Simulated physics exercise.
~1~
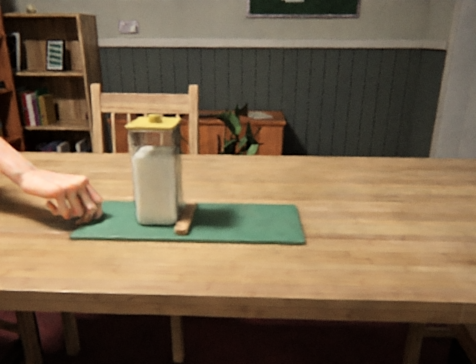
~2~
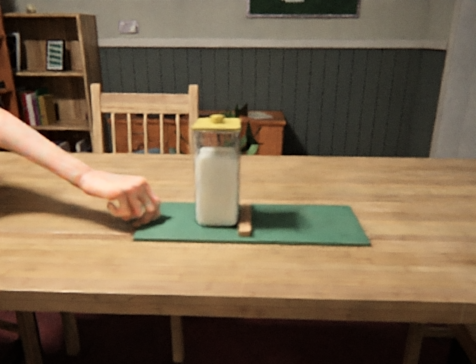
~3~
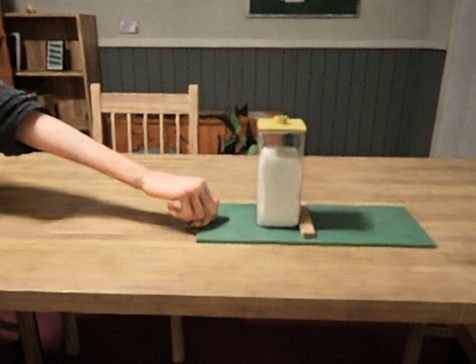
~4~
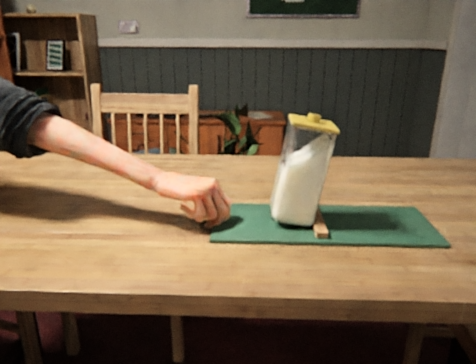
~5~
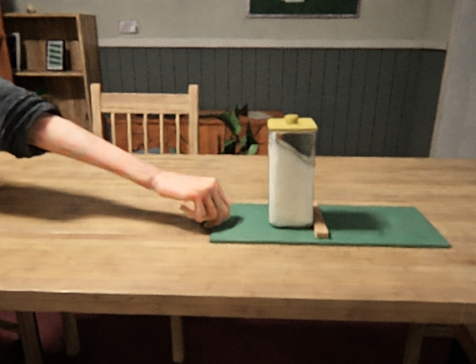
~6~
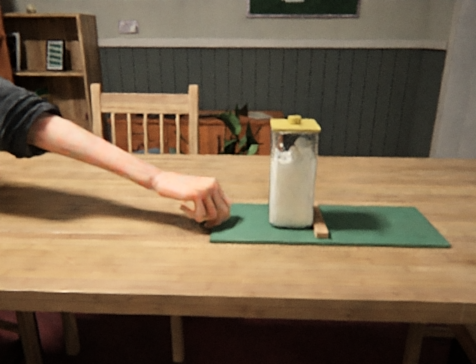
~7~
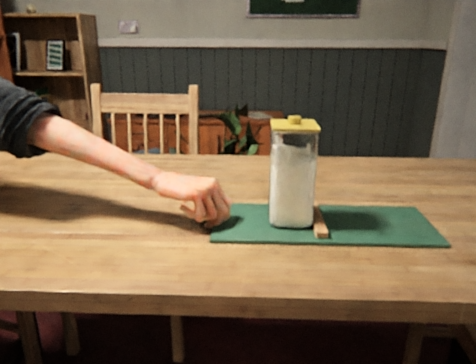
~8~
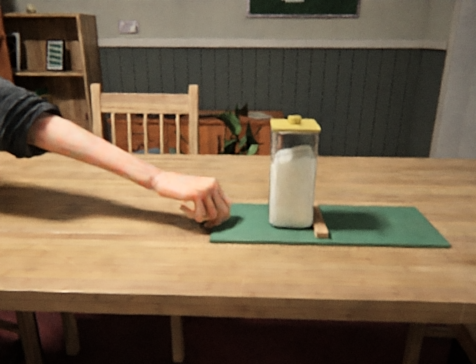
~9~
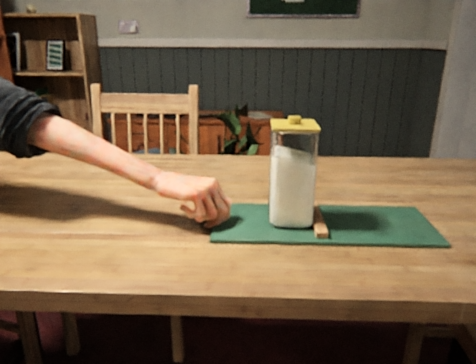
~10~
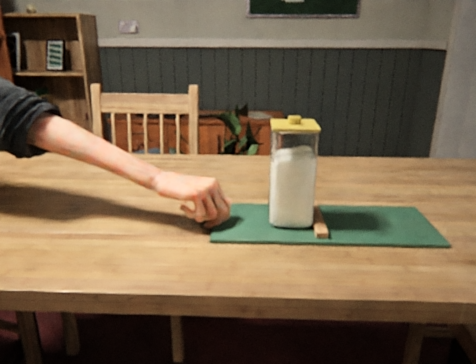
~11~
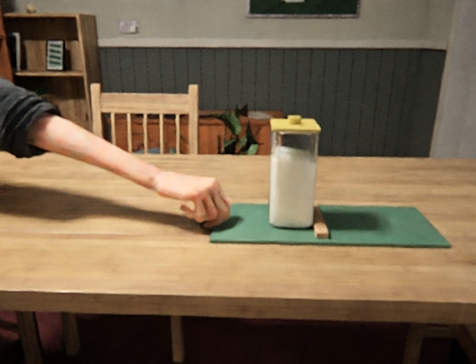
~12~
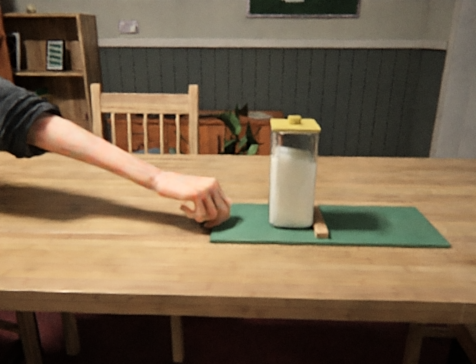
A clear container of white liquid with a yellow cap tipped to the right against a wooden strip when the green board a hand was sliding rightward across a table stopped, then it rocked back upright, its liquid sloshing before settling, and stayed standing.
